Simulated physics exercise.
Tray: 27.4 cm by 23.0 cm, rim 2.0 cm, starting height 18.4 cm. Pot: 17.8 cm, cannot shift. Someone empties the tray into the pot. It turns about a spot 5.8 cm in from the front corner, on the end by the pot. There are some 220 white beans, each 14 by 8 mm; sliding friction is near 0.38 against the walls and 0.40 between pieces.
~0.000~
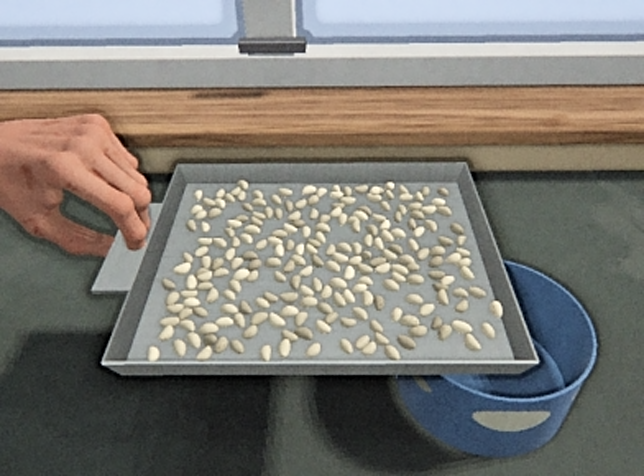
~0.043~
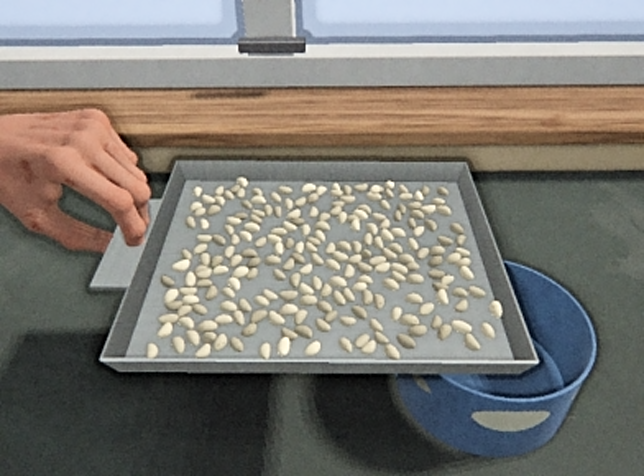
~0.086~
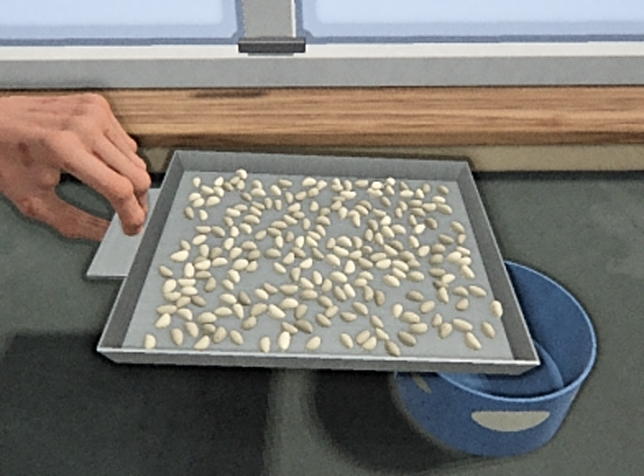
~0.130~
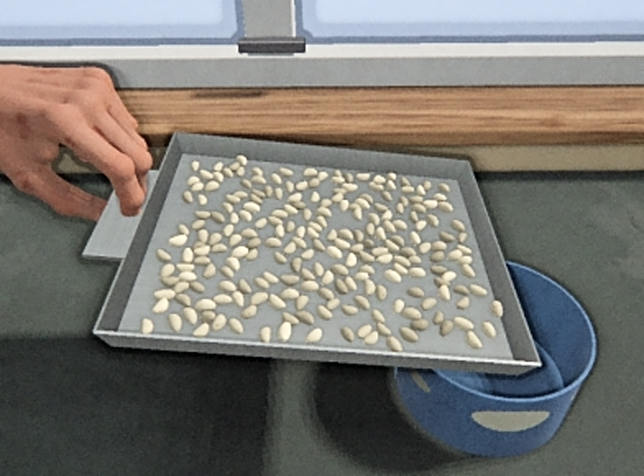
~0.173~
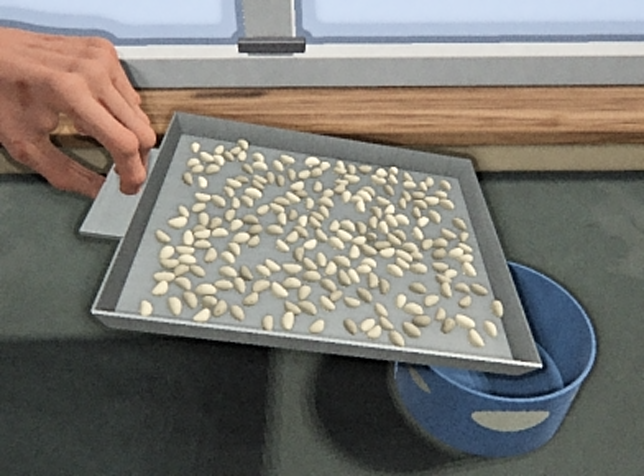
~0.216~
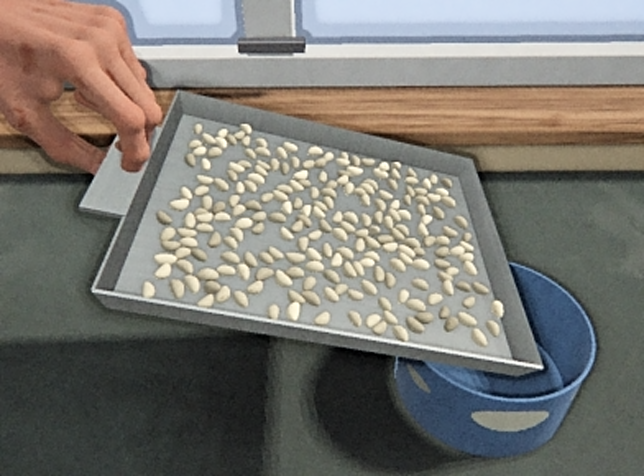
On a dark counter, a hand lifts the left end of a tray of white beans.
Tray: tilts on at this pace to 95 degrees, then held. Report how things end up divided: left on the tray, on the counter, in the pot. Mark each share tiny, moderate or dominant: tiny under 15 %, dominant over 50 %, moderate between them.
Tray: Tiny, counter: Moderate, pot: Dominant.
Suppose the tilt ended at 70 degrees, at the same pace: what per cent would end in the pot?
Roughly 35 %.
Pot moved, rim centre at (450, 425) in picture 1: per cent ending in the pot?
Roughly 25 percent would end up there.
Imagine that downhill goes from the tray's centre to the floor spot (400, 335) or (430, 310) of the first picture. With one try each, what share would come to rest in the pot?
The share comes to roughly 0 in a hundred, then roughly 5 in a hundred.
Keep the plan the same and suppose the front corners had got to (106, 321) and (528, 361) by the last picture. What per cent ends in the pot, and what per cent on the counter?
The pot gets 15 and the counter 85.
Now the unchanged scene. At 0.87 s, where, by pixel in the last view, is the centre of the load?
At about (535, 320).
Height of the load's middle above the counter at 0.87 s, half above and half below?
Roughly 16 centimetres, give or take.
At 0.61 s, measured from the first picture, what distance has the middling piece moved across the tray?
By then it sits near 10 cm from where it began.
After 0.61 s, tilt 54 degrees; the tray holds 100 %, the pot 0 %.
Then, at 0.87 s, tilt 80 degrees; the tray holds 45 %, the pot 15 %.
After 1.23 s, tilt 95 degrees; the tray holds 5 %, the pot 50 %.
At rest (2.6 s), tray 0 %, counter 40 %, pot 60 %.
